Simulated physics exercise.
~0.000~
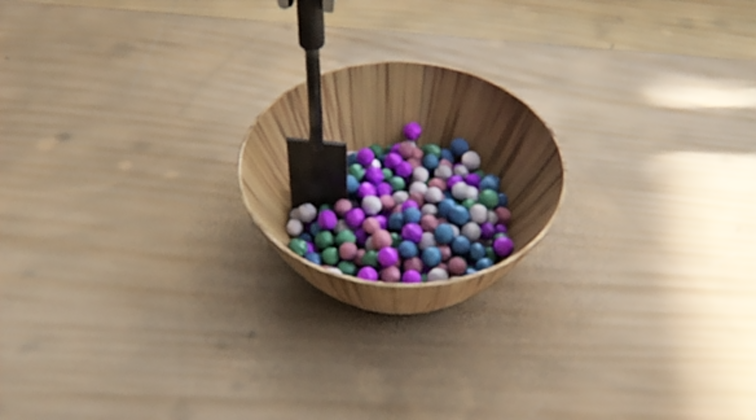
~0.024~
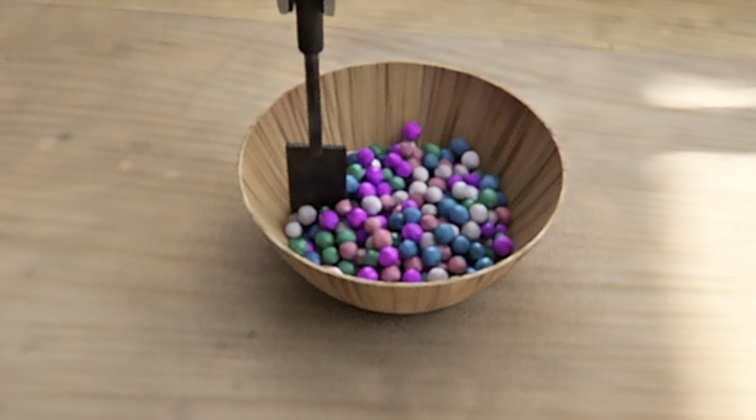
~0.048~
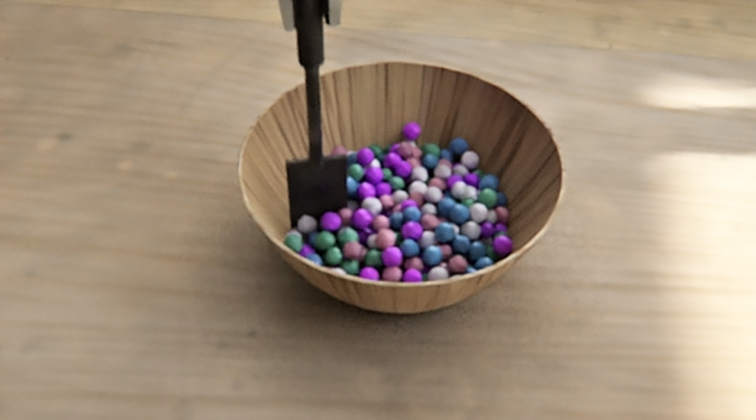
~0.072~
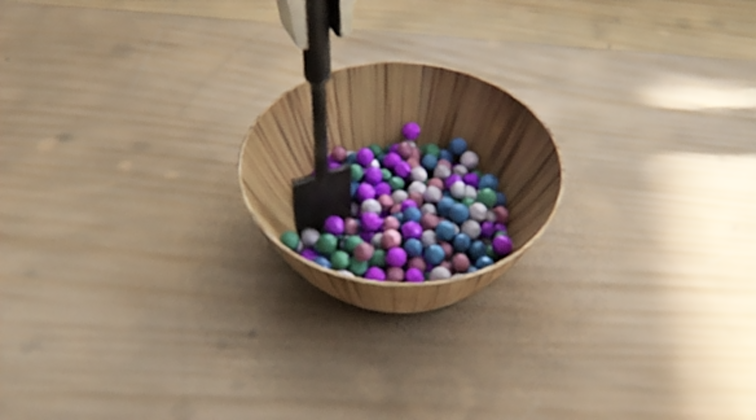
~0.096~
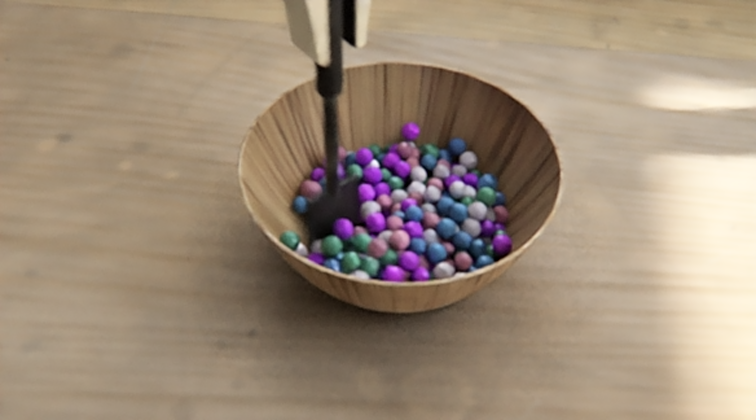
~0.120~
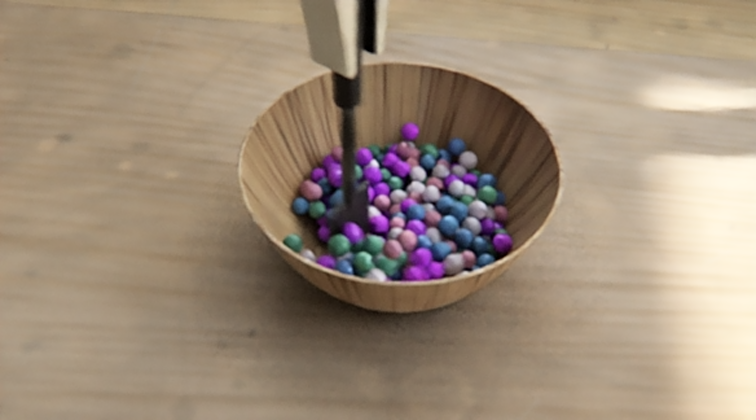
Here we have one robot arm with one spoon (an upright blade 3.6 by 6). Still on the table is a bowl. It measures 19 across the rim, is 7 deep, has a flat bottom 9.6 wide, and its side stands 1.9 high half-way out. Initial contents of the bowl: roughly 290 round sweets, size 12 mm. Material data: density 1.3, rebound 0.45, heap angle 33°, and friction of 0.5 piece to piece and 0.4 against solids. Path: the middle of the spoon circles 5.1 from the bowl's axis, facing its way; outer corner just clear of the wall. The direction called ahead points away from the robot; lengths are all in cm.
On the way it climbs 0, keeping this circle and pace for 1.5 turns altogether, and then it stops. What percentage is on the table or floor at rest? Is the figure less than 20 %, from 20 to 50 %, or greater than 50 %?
The figure is less than 20 %.
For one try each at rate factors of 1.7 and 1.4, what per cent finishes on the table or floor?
Roughly 35 and 25 per cent.
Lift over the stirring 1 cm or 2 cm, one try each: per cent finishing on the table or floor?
Roughly 10 percent, then roughly 5 percent.
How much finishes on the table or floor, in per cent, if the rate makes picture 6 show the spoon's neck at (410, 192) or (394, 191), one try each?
Well, about 35 percent the first time and about 25 percent the second.
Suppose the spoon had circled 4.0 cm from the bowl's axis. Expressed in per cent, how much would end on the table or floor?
Roughly 0 percent, I'd expect.
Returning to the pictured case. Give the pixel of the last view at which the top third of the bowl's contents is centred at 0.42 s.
Upper-third centre: Approx. (403, 115) px.
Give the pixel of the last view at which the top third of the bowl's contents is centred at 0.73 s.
It is centred roughly at (396, 266).
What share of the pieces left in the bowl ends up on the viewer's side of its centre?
Around 40 percent of it.
By 0.42 s, 248° round, highest piece 9 above the table; 280 in the bowl, 3 on the table or floor, 3 in flight or on the tool.
By 0.73 s, 74° round, highest piece 9 above the table; 265 in the bowl, 17 on the table or floor, 4 in flight or on the tool.
By 1.08 s, 180° round, highest piece 7 above the table; 252 in the bowl, 34 on the table or floor.
By 1.78 s, 180° round, highest piece 7 above the table; 252 in the bowl, 34 on the table or floor.
Final count, 252 in the bowl, 34 on the table or floor. That is 12 % on the table or floor.
